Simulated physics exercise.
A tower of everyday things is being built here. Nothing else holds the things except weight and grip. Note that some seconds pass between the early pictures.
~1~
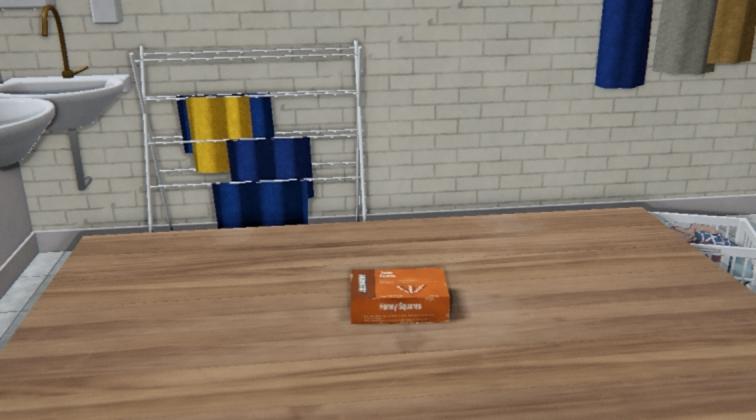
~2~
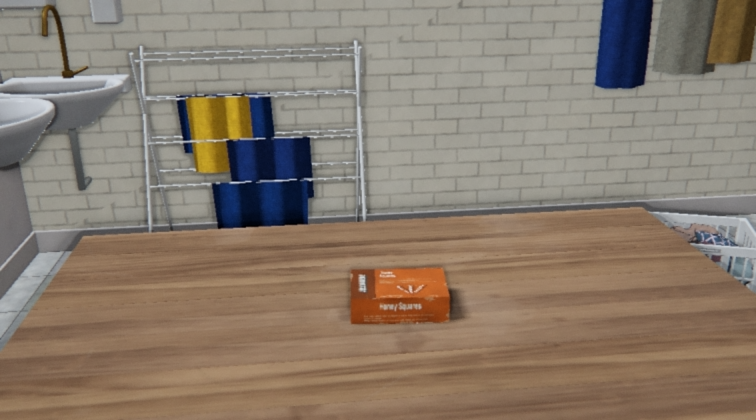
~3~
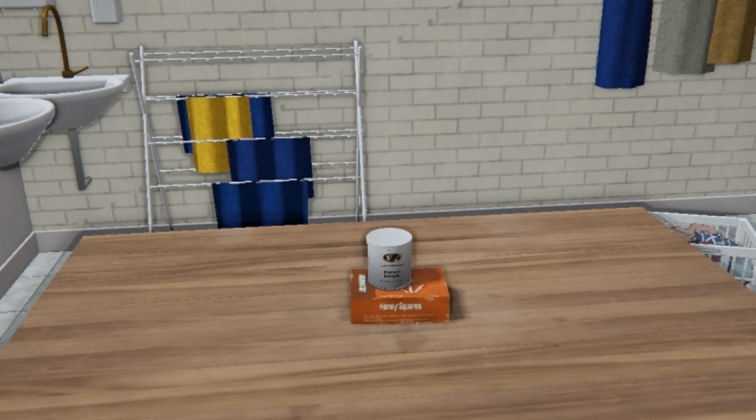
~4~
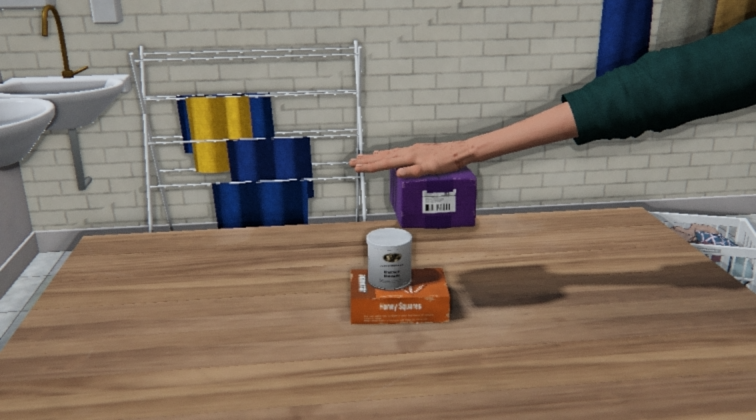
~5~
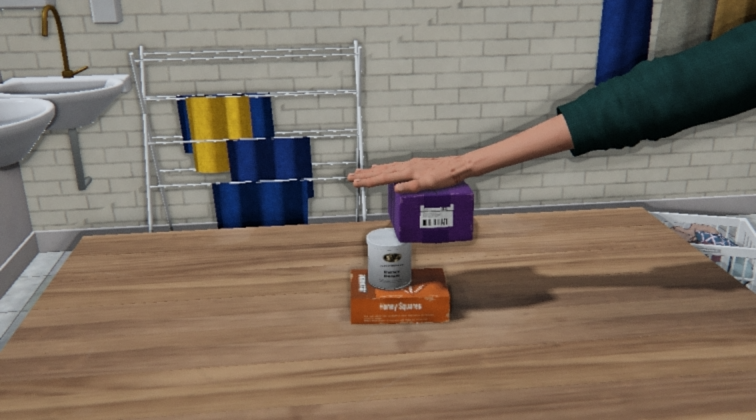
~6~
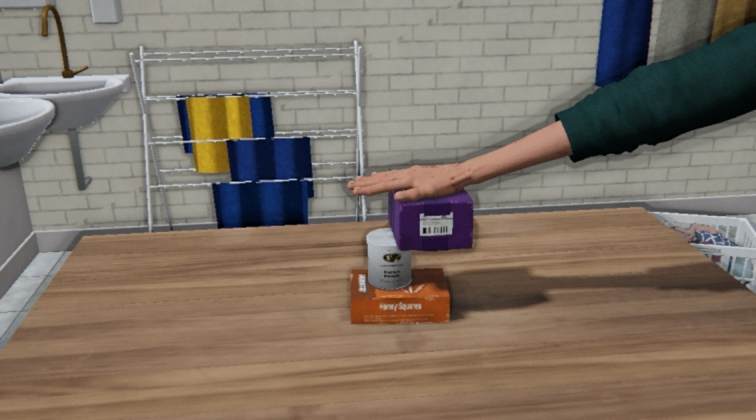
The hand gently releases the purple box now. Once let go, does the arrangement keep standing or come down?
The arrangement comes down.
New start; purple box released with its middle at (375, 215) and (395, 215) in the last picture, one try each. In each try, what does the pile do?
Try one: It stands firm; try two: It stands firm.
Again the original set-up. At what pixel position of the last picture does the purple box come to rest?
Close to pixel (544, 275).
Then, 0.30 s on from there, purple box now fallen.
Then, 0.50 s on from there, things are still on the move.
Then, 0.60 s on from there, as before.
Then, 1.60 s on from there, nothing new.
In the end, fallen, purple box; the other 2 unmoved. At the end, from the last picture's camera, purple box near (544, 275). The pile gives way.
